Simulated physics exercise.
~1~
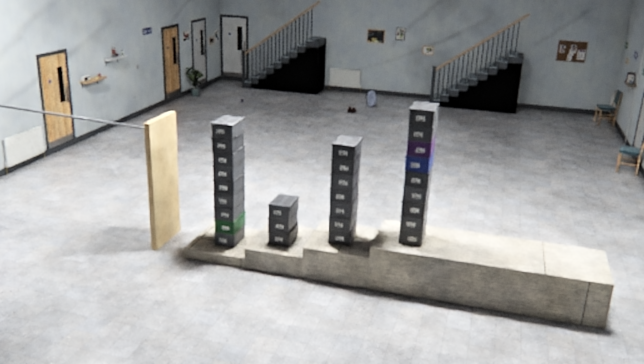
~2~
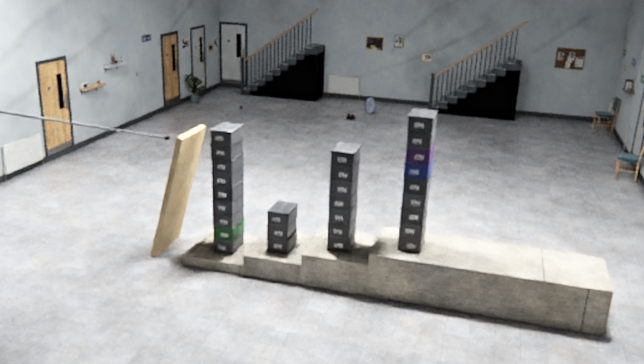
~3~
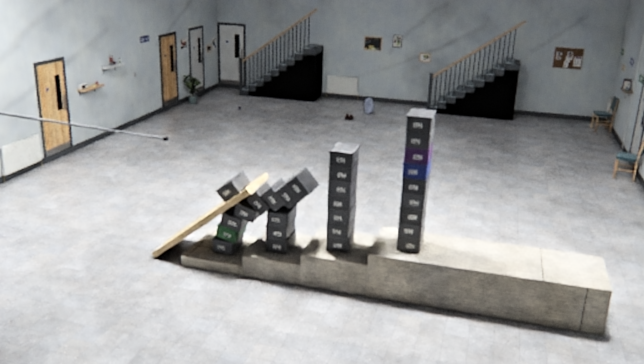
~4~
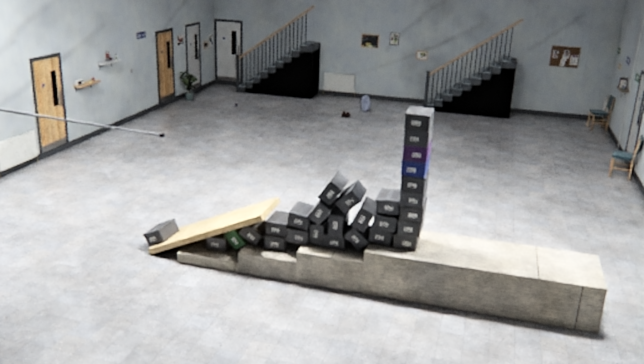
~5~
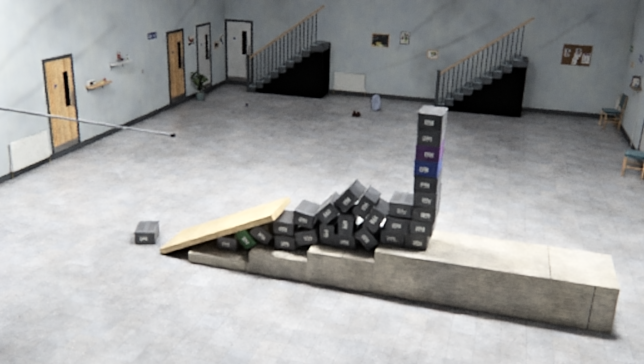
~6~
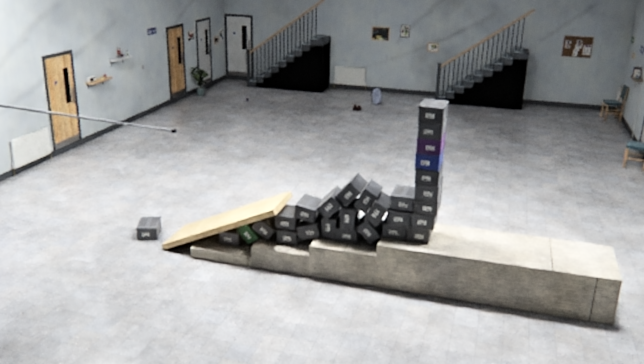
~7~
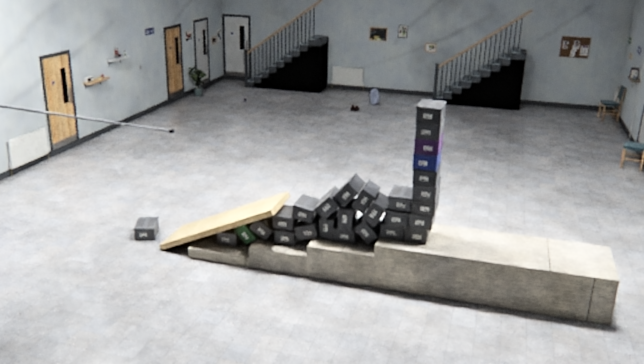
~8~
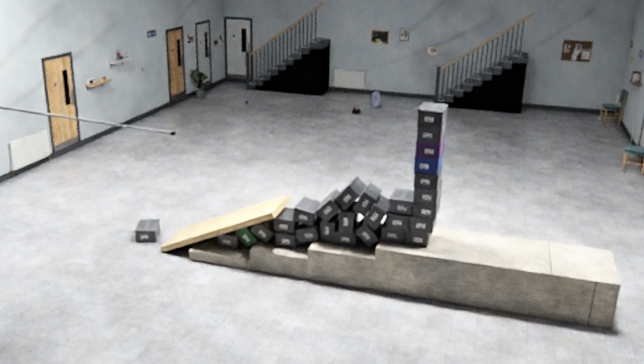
In a wide grey hall with doors and two staircases, four stacks of dark lidded boxes stand on rising concrete steps, with a tall pale board upright at the left. A thin pole pushes the board, which tips to the right as the pole stops. The board knocks over the first stack, whose boxes spill onto the short second one. The collapse carries on into the third stack, which crumples against the foot of the last. One box ends up on the floor at the left, the board lies slanted over the fallen boxes, and the tallest stack, with its purple and blue boxes, stays standing.
